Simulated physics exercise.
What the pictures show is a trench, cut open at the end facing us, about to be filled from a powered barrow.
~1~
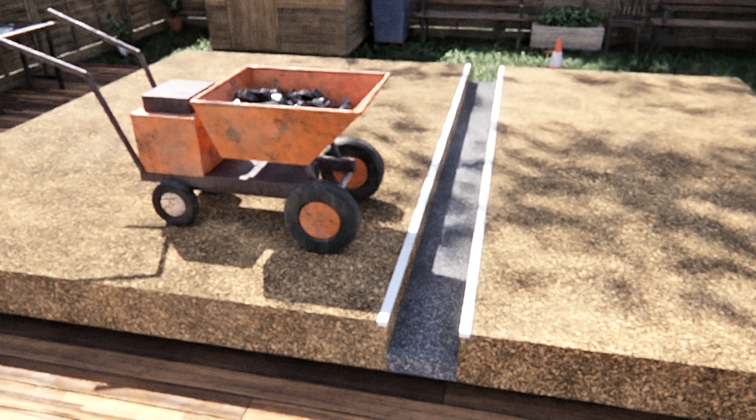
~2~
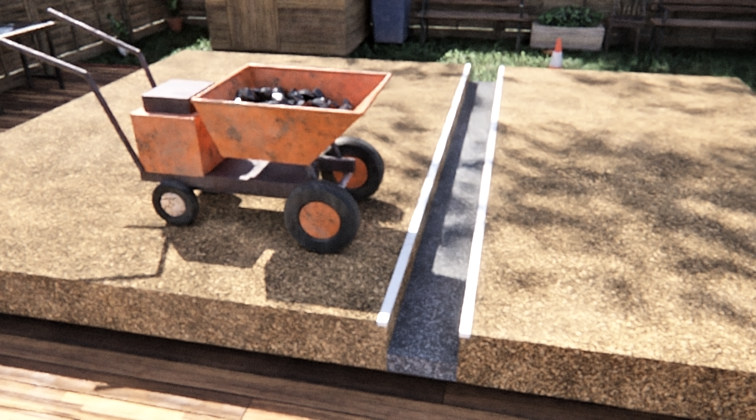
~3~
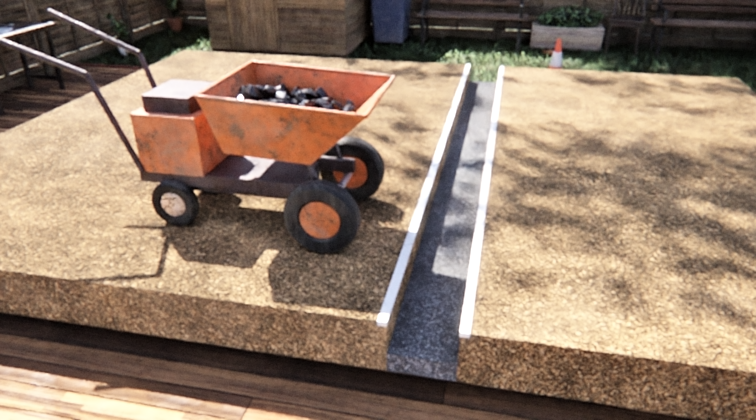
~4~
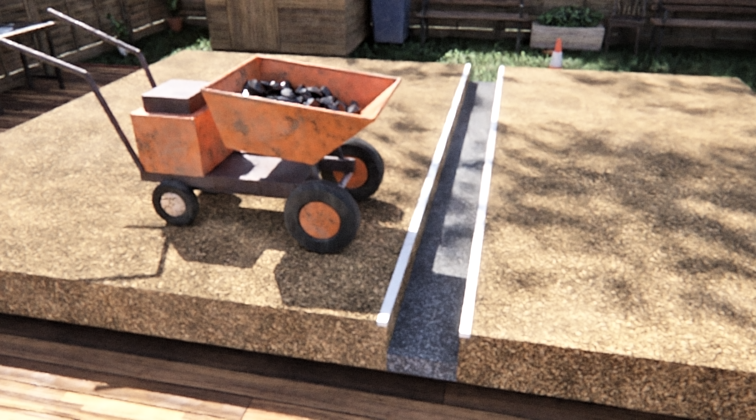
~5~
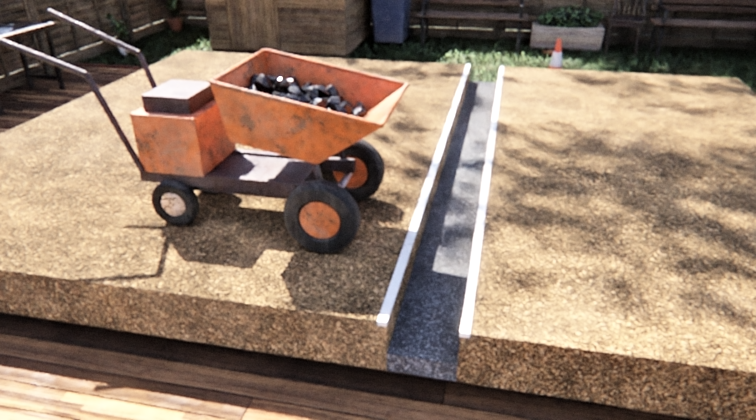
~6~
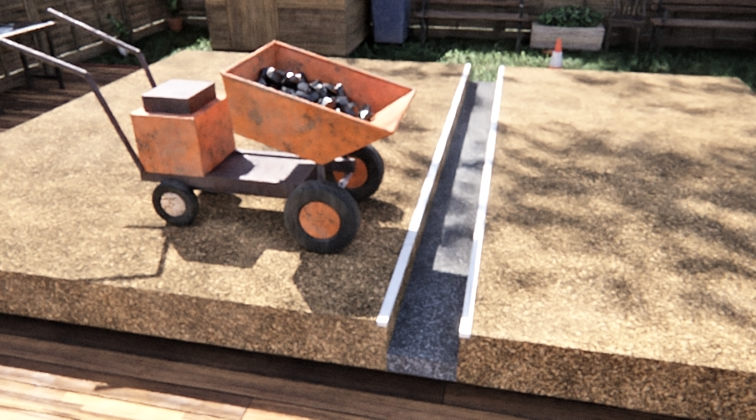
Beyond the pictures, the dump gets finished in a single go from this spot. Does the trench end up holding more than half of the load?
Yes.
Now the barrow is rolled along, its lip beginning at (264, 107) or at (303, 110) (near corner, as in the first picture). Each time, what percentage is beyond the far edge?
About 0 per cent first, about 0 per cent second.
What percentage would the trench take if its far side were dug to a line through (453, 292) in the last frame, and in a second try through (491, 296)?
Lab note: Case 1 near 10 percent, case 2 near 90 percent.
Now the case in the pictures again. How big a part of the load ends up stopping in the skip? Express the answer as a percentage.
It is some 0 percent.
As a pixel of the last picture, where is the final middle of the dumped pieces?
Somewhere around (462, 248) in the last picture.
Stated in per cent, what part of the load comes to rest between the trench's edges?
Around 70 percent.
Soon after the last picture, skip tipped steeply; all in the skip.
A little later, skip tipped right over; most in the skip; a small part in or heaped over the trench; a small part beyond it; a stray few falling.
Later still, skip tipped right over; a small part in the skip; about two thirds in or heaped over the trench; about a third beyond it.
By the end, skip tipped right over; a stray few in the skip; about two thirds in or heaped over the trench; about a third beyond it.
